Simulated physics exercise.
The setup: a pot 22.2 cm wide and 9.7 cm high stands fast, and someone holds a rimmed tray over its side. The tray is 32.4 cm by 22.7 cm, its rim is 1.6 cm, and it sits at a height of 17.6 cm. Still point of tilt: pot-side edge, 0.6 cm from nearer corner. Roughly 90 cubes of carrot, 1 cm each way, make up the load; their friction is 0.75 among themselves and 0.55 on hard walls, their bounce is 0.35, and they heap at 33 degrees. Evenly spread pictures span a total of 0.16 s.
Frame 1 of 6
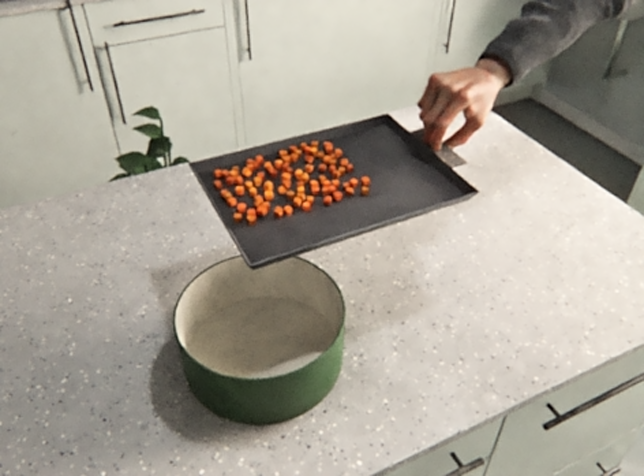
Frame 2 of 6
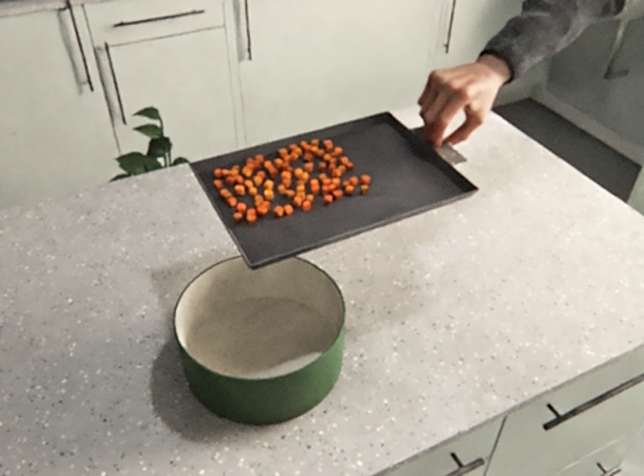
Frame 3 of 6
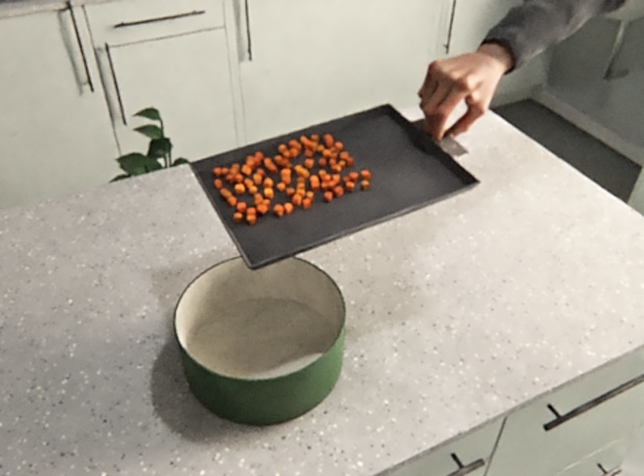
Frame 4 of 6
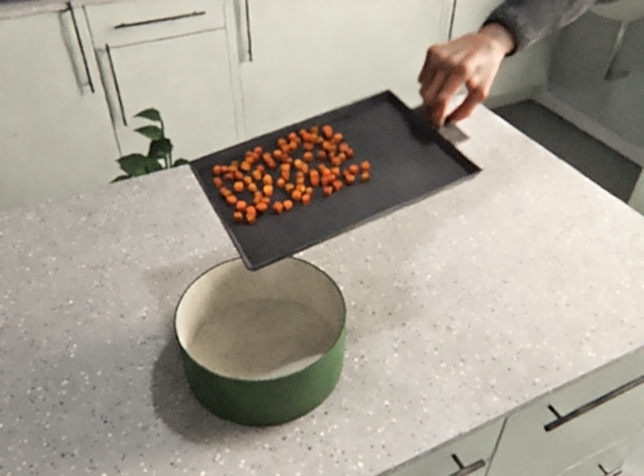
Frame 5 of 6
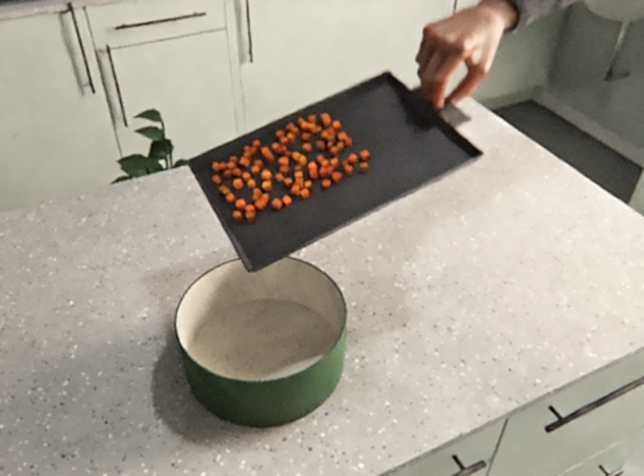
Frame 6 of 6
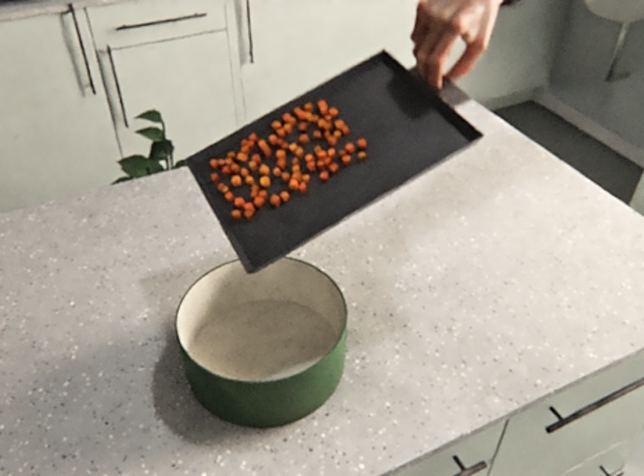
A dark rimmed tray holding a loose cluster of small orange carrot cubes is held over a green pot with a cream interior, seen from above at an angle. The pot stands on a pale speckled kitchen counter, with light green cabinets and a leafy plant behind. A grey-sleeved hand at right slowly raises the tray's far end, tilting it left, while the cubes barely shift.
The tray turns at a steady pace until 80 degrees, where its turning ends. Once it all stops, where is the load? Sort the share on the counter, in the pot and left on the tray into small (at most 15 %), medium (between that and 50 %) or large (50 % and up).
Counter - large, pot - medium, tray - small.
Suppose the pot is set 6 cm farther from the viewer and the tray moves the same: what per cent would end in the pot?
In that case some 35 per cent.
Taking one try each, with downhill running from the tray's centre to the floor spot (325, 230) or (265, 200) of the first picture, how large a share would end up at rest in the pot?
Near 55 and 10 per cent, in that order.
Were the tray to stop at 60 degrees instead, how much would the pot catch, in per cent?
The pot would get around 45 per cent.
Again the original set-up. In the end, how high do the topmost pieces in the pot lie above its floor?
My guess is around 1.0 centimetres.
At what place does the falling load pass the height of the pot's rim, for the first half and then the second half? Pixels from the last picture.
I'd mark about (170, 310) for the first half, then (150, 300) for the second.
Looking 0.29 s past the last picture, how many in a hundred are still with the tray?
Value: About 100%.
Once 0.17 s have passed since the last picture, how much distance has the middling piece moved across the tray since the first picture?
I'd say close to 0 centimetres.
Then, 0.17 s after the last picture, tilt 51 degrees; the tray holds 100 %, the pot 0 %.
Then, 0.29 s after the last picture, tilt 73 degrees; the tray holds 100 %, the pot 0 %.
Then, 0.53 s after the last picture, tilt 80 degrees; the tray holds 0 %, the pot 25 %.
In the end, counter 75 %, pot 25 %, tray 0 %.
